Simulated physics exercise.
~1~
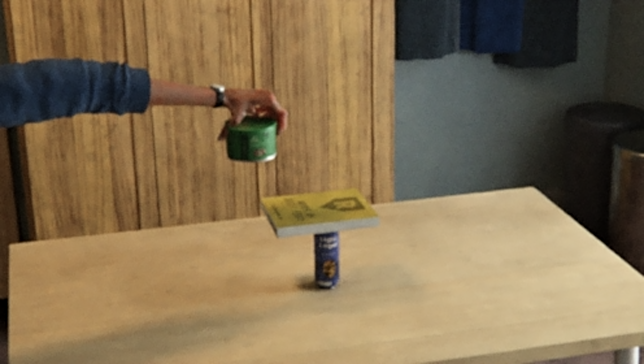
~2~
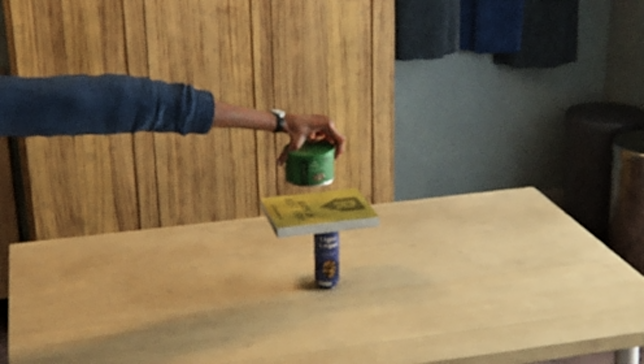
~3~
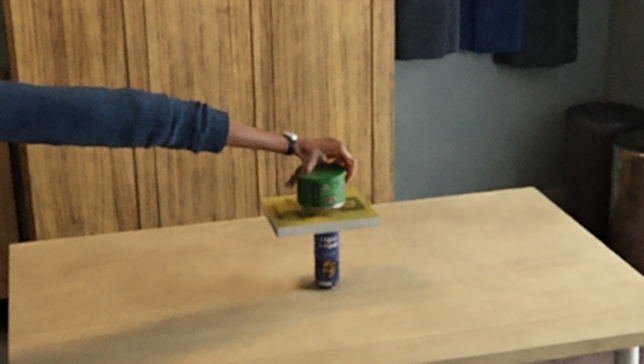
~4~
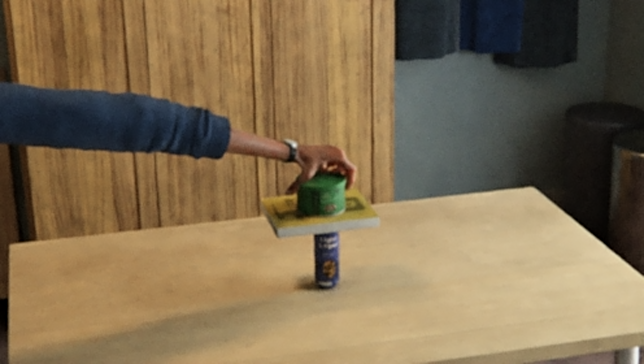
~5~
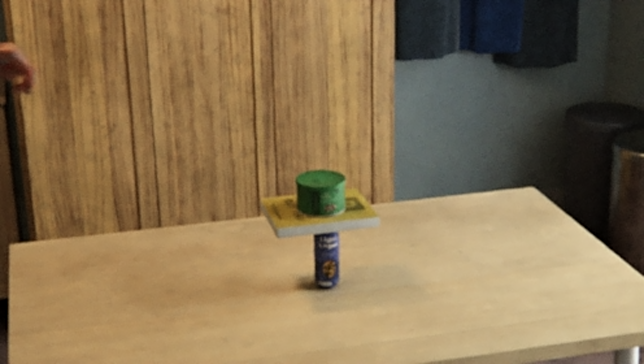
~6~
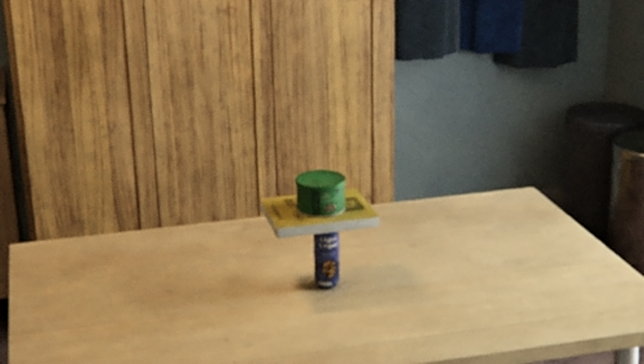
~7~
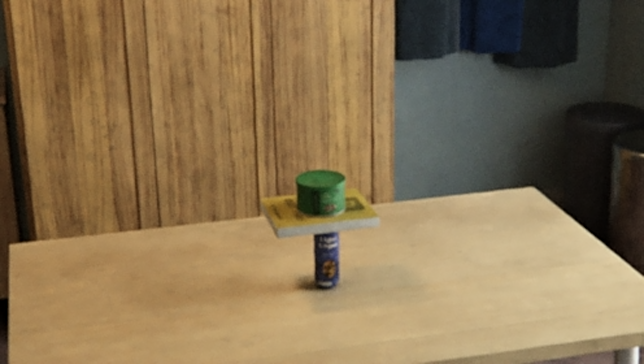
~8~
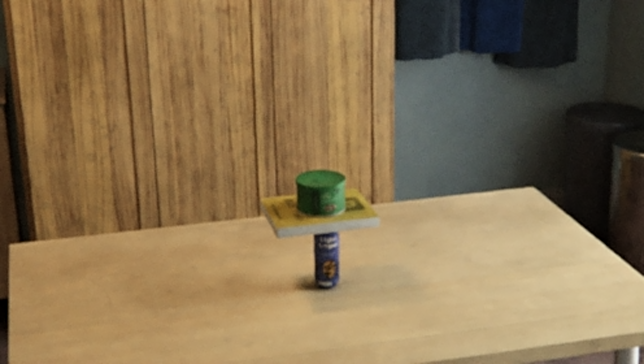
A hand sets a green tub on a yellow book atop a blue can, which holds.
